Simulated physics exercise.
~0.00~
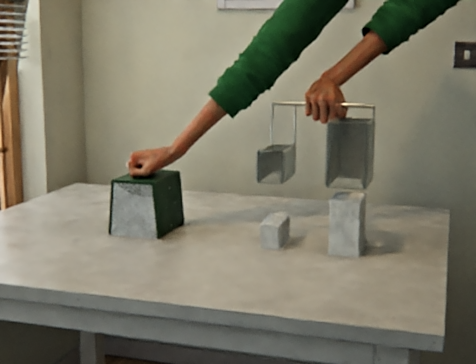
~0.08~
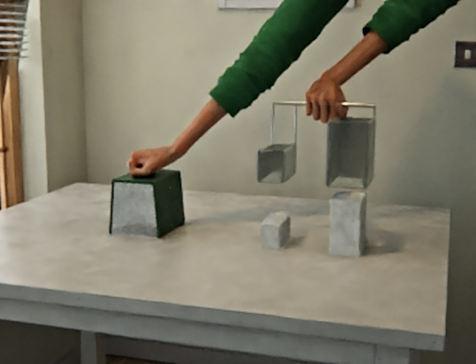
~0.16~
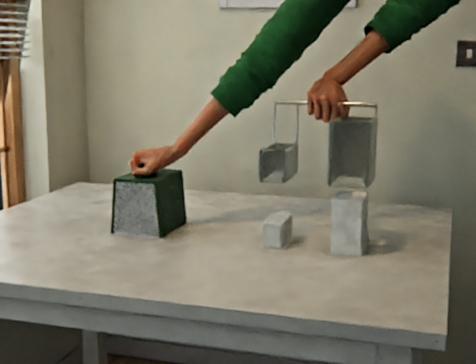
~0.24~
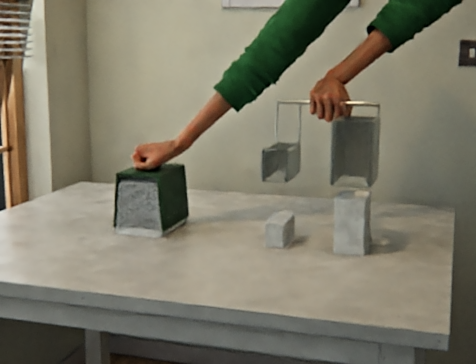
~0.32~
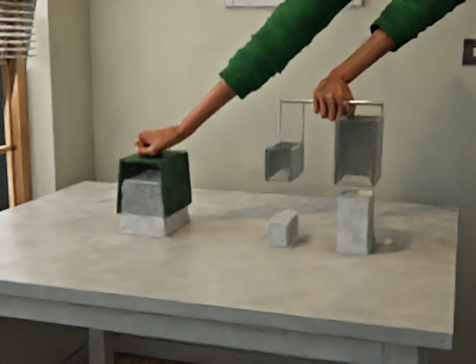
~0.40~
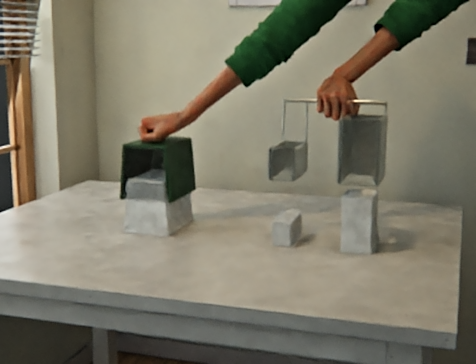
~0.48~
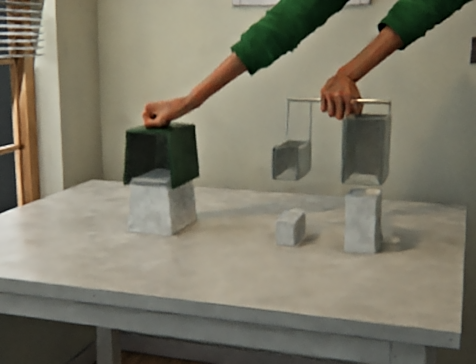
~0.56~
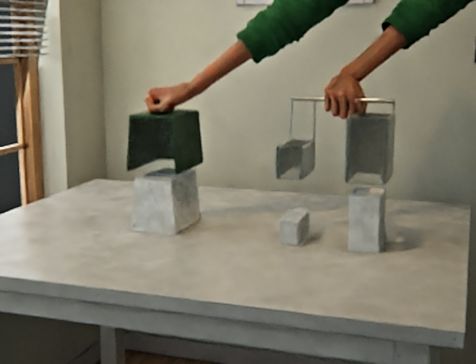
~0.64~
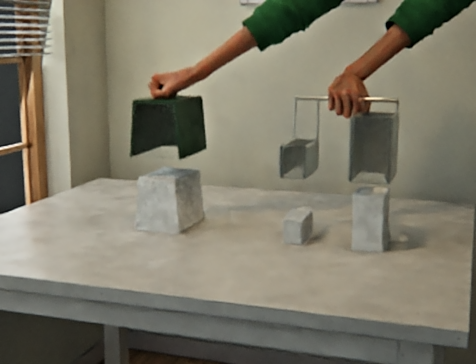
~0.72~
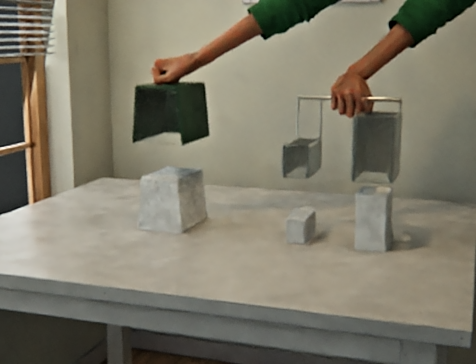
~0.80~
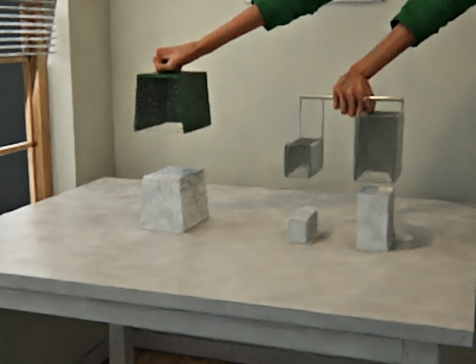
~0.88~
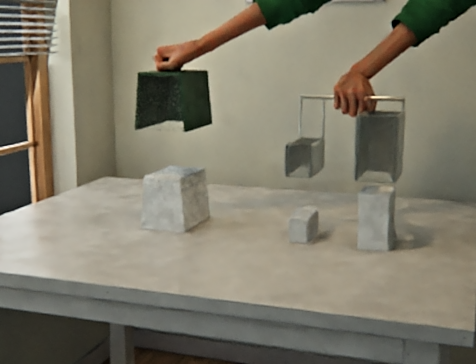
The clip shows a hand in a green sleeve lifting a dark green tin straight up off a pale, snow-like block on a table, while another hand holds a rod with two hanging molds above two smaller blocks; the uncovered block stays standing nearly whole beneath the raised tin.
